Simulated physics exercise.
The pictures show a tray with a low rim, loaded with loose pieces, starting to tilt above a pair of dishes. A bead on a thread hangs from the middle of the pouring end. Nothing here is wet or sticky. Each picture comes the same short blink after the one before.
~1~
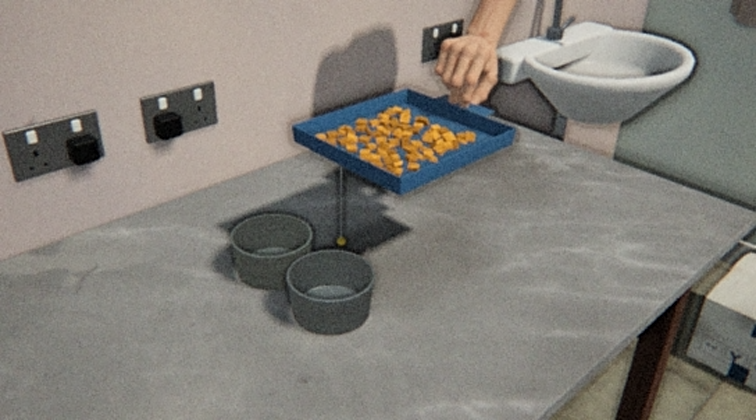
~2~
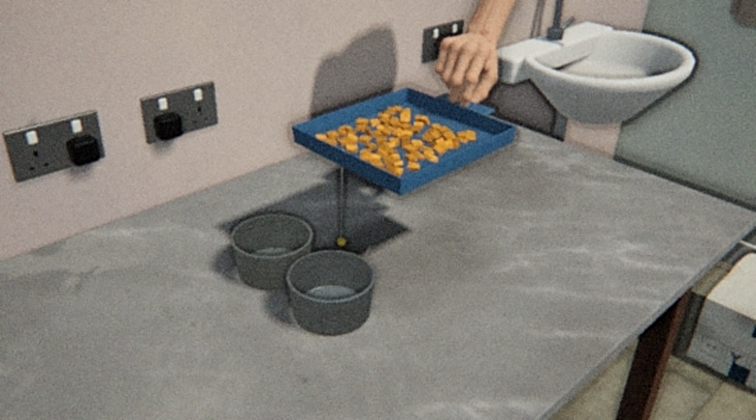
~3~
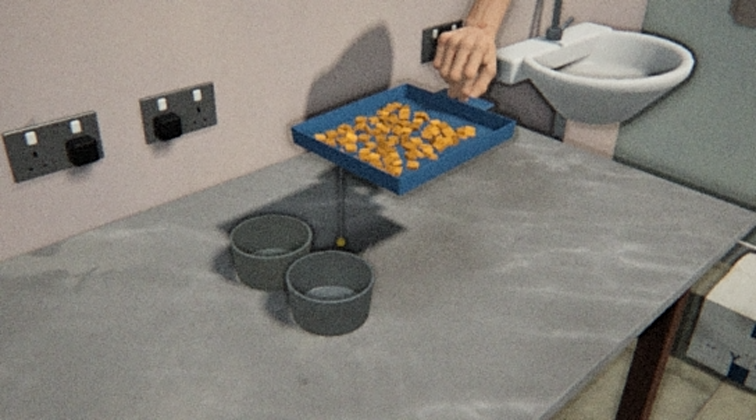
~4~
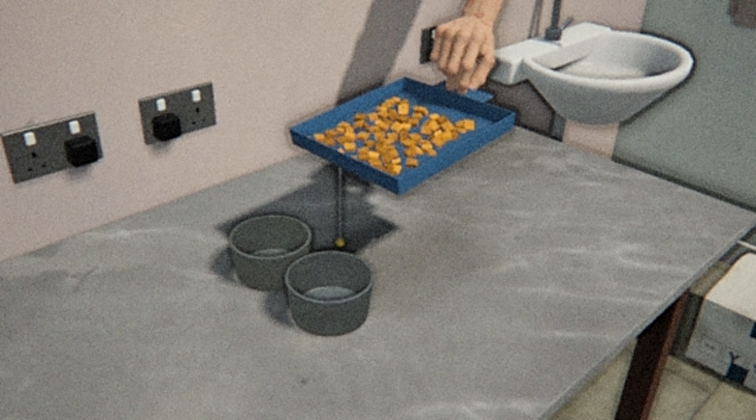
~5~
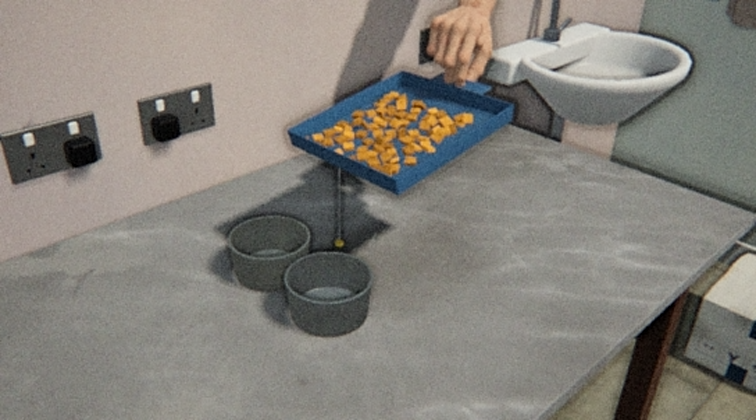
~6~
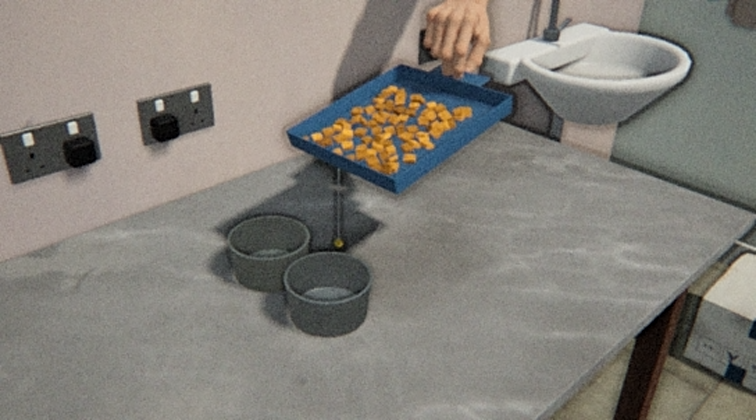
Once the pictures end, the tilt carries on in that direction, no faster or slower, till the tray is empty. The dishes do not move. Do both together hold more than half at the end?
The two hold the larger part of the load.
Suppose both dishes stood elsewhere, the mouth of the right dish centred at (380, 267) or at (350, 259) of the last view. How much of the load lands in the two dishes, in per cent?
In turn 20 and 30 in a hundred.
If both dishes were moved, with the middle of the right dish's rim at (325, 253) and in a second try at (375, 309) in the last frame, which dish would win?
In turn: The right dish; the left one.
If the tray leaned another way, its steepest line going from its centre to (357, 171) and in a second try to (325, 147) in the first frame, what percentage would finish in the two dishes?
Roughly 60 per cent, and 60 per cent.
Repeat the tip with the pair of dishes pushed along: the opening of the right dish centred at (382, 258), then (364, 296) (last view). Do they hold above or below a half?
First the smaller part, then the larger part.
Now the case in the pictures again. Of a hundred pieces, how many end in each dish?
About: Left dish 40, right dish 40 per cent.
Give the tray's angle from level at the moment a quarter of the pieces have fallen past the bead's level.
Roughly 105°.
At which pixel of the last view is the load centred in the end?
Close to (302, 295).
Shortly afterwards, tray tipped steeply; the whole lot on the tray.
Next, tray tipped right over; the bulk on the tray; a little in the right dish; only a few in the left dish; only a few outside both; a little in the air.
Some moments later, tray tipped past a quarter turn; near half in the right dish; near half in the left dish; a little outside both.
In the end, tray tipped past a quarter turn; near half in the right dish; near half in the left dish; a little outside both.
